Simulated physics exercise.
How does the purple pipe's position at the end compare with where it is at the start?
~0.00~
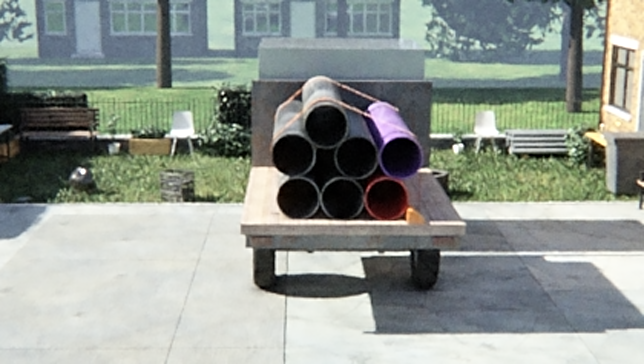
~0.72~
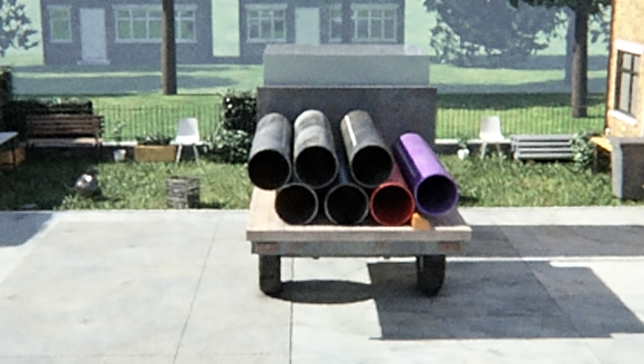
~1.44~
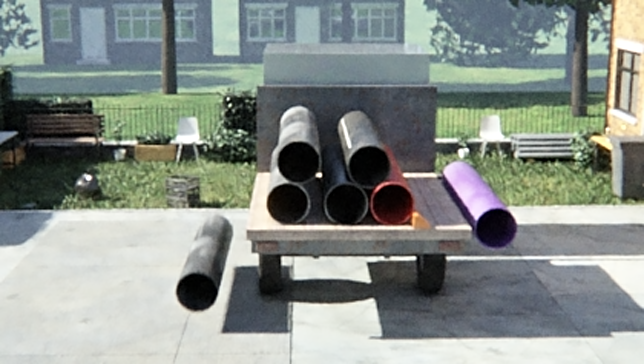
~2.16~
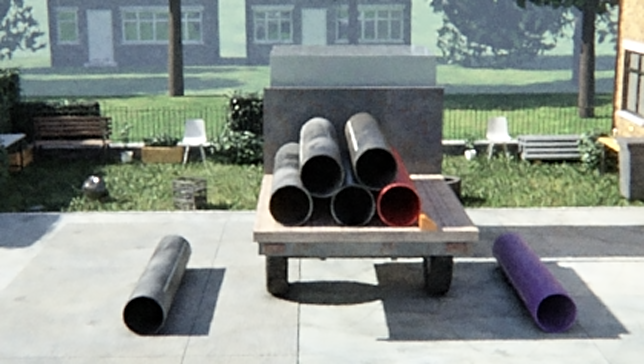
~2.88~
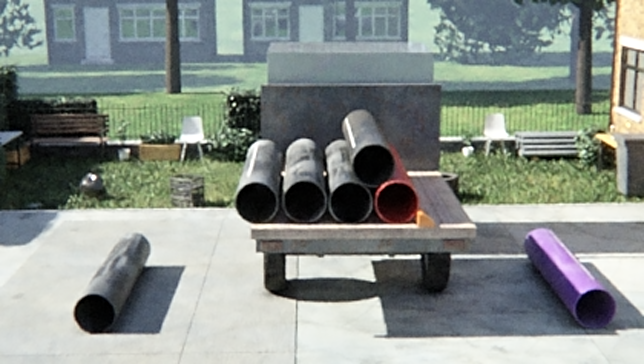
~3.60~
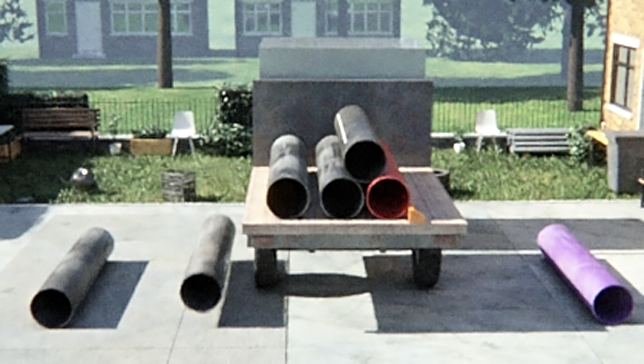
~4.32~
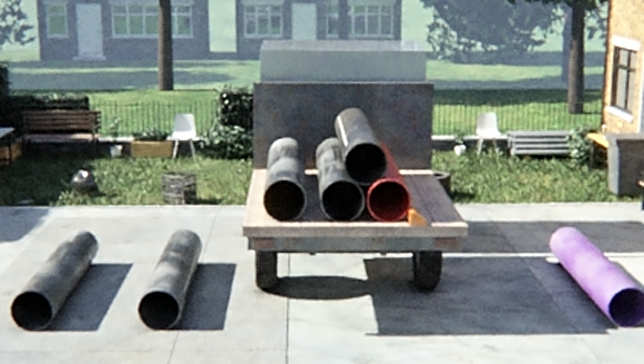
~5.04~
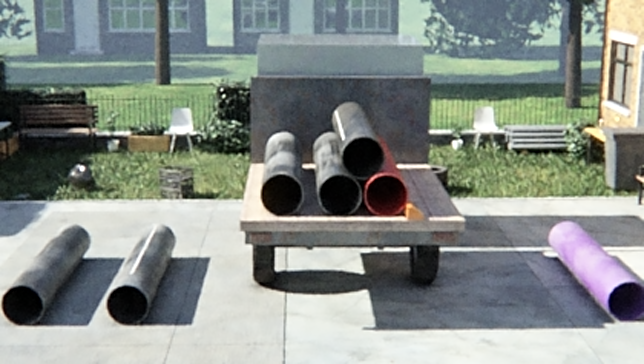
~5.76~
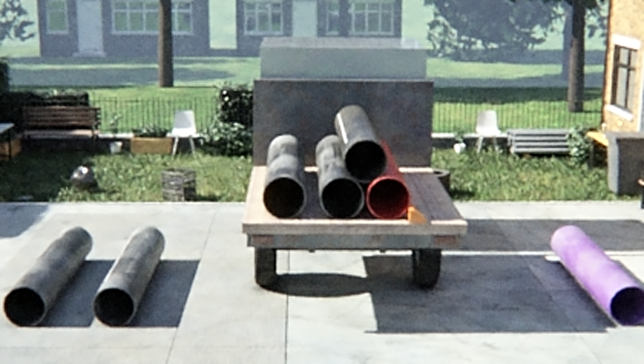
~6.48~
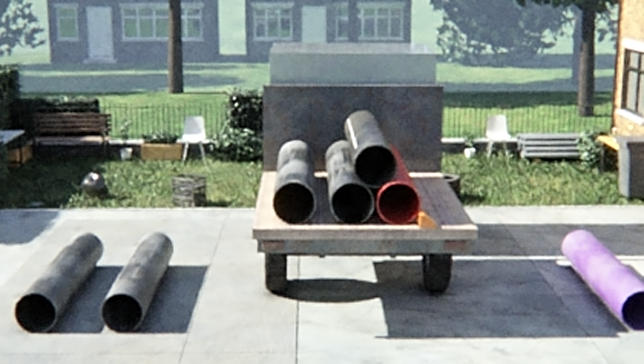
At the start the purple pipe is up on the right side of the stack on the flatbed. By the end it lies on the paving, well to the right of the vehicle.
